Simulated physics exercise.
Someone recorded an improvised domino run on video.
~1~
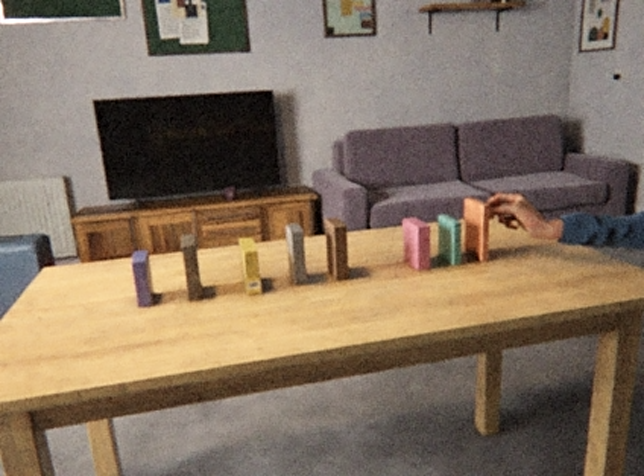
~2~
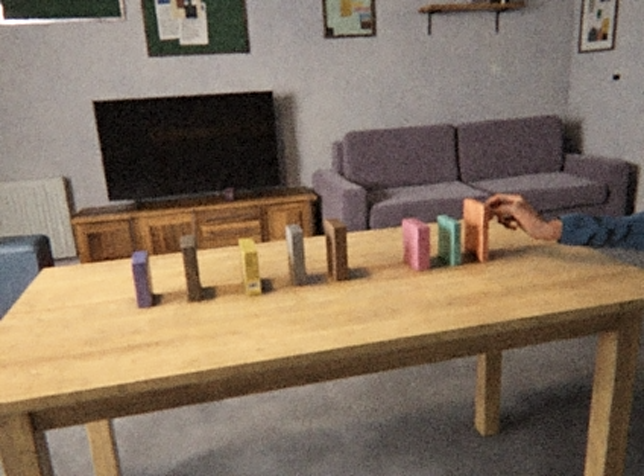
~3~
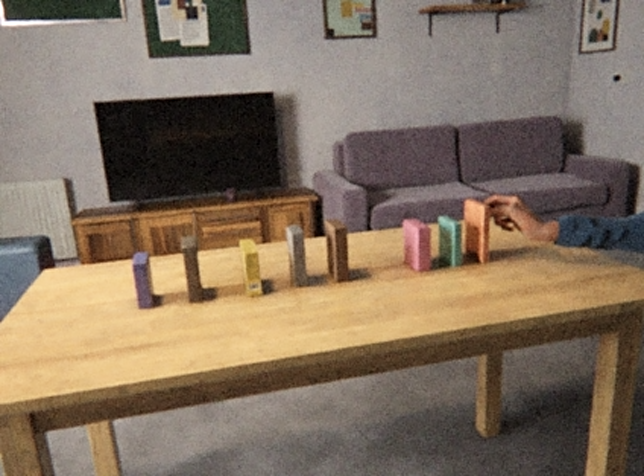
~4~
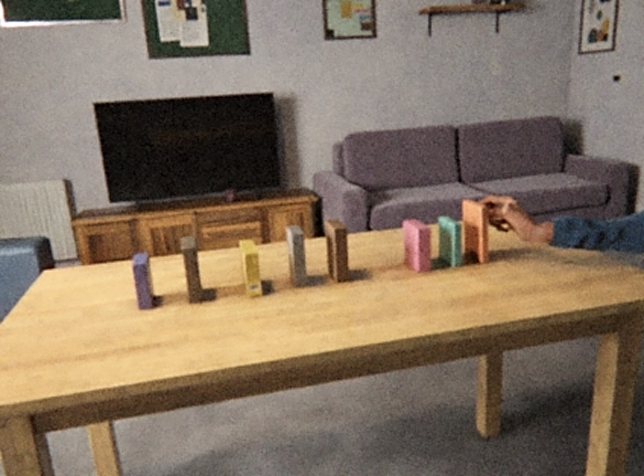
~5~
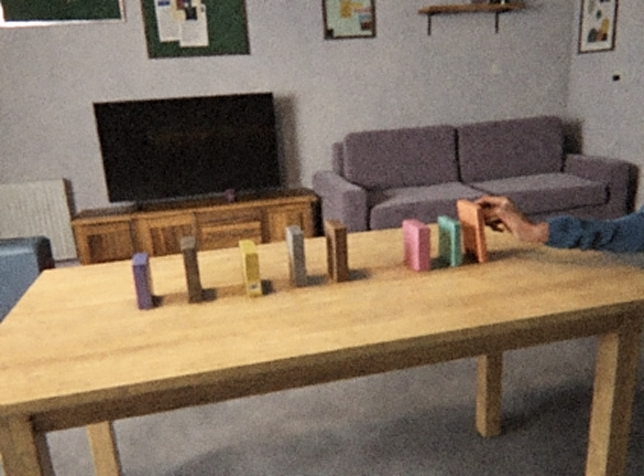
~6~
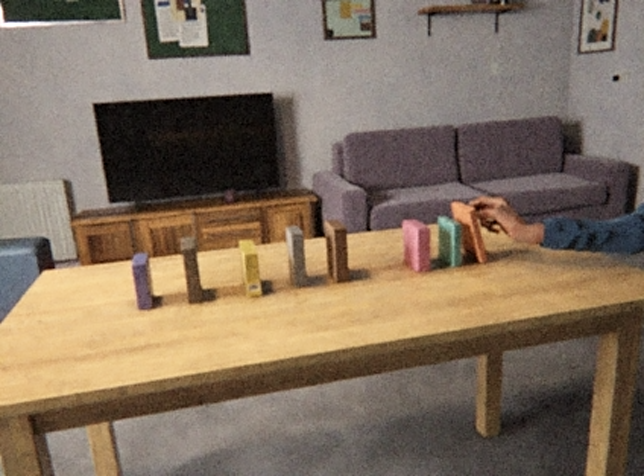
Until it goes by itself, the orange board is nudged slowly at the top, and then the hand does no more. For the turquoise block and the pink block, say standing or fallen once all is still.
Result: The turquoise block will end up down; the pink block will end up down.
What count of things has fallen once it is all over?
Total: 3.
Then, 0.20 s past the last view, orange board 42° over; turquoise block rocked 23° from its first pose near (441, 243).
Then, 0.40 s past the last view, orange board 72° over; pink block on its side near (389, 260); turquoise block rocked 71° from its first pose near (429, 254).
Then, 0.60 s past the last view, orange board 80° over; pink block on its side near (376, 265); turquoise block on its side near (426, 261).
Finally, down or leaning hard on the table, pink block and turquoise block; the other 4 still in place. Final places as the last picture's camera would see them, turquoise block near (426, 261), pink block near (376, 266).
